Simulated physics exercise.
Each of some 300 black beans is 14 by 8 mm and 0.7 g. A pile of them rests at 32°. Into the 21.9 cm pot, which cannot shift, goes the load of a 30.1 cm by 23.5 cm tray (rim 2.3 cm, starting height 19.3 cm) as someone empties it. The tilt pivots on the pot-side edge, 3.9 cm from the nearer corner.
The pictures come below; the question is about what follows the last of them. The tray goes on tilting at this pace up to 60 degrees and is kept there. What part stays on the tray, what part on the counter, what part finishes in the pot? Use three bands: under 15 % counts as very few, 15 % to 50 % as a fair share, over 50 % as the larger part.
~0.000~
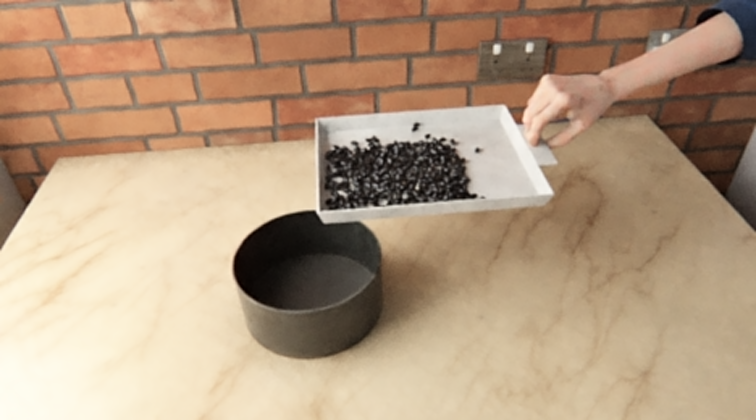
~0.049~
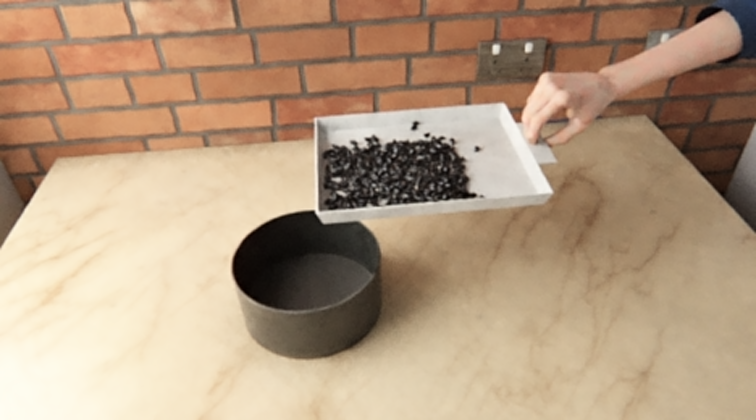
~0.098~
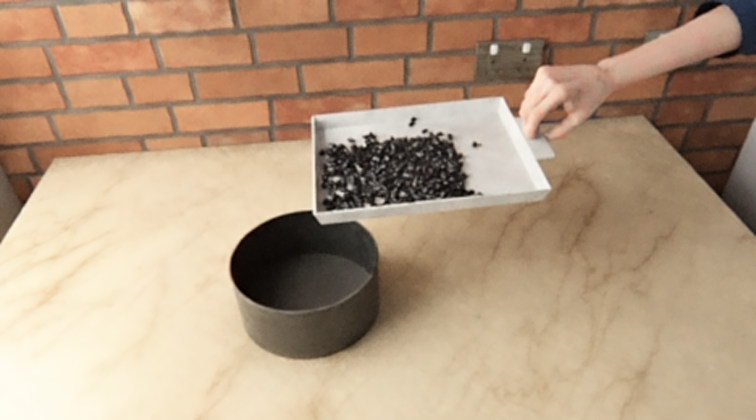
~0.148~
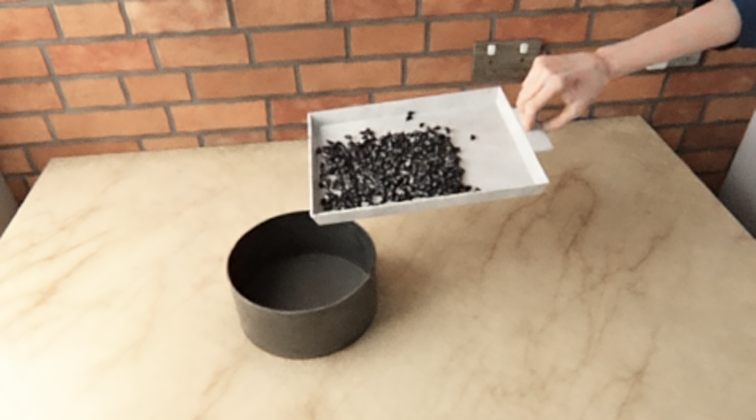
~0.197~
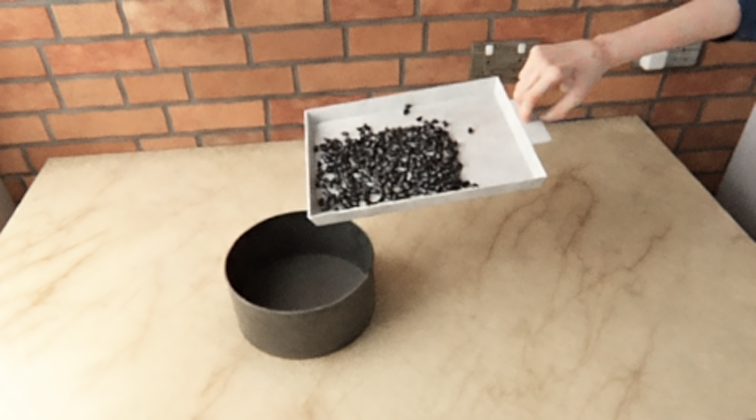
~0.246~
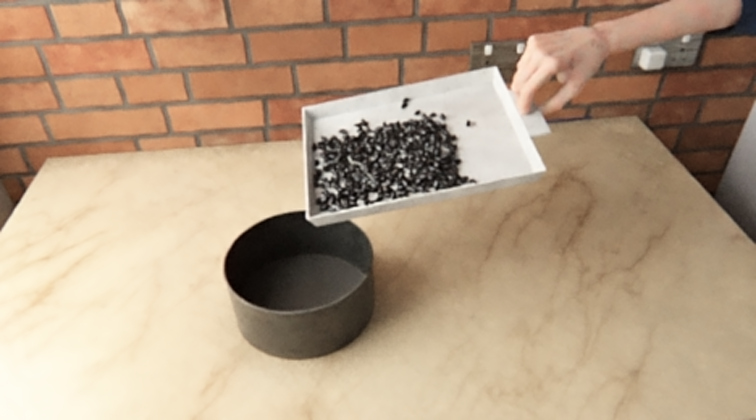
Left on the tray: A fair share; counter: Very few; pot: The larger part.
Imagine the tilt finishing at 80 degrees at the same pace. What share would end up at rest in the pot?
Share in the pot: Around 100 %.
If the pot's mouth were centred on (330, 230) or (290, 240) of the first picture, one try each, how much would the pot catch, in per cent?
25 % and 30 %.
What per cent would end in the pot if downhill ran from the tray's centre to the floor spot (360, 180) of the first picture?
The share would be about 25 percent.
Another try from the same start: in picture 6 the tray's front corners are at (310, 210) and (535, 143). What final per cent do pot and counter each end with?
You'd end with pot at 20 and counter at 10.
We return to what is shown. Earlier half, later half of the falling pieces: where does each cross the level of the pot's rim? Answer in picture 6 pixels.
Roughly (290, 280) to start, and after that (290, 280).
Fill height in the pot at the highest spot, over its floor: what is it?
It reaches roughly 2.0 cm.
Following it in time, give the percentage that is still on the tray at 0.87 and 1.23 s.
I'd say roughly 100, then roughly 80.
After 0.62 s, tilt 35 degrees; the tray holds 100 %, the pot 0 %.
After 0.87 s, tilt 50 degrees; the tray holds 100 %, the pot 0 %.
After 1.23 s, tilt 60 degrees; the tray holds 80 %, the pot 5 %.
In the end, at 3.3 s, tray 40 %, counter 0 %, pot 60 %.
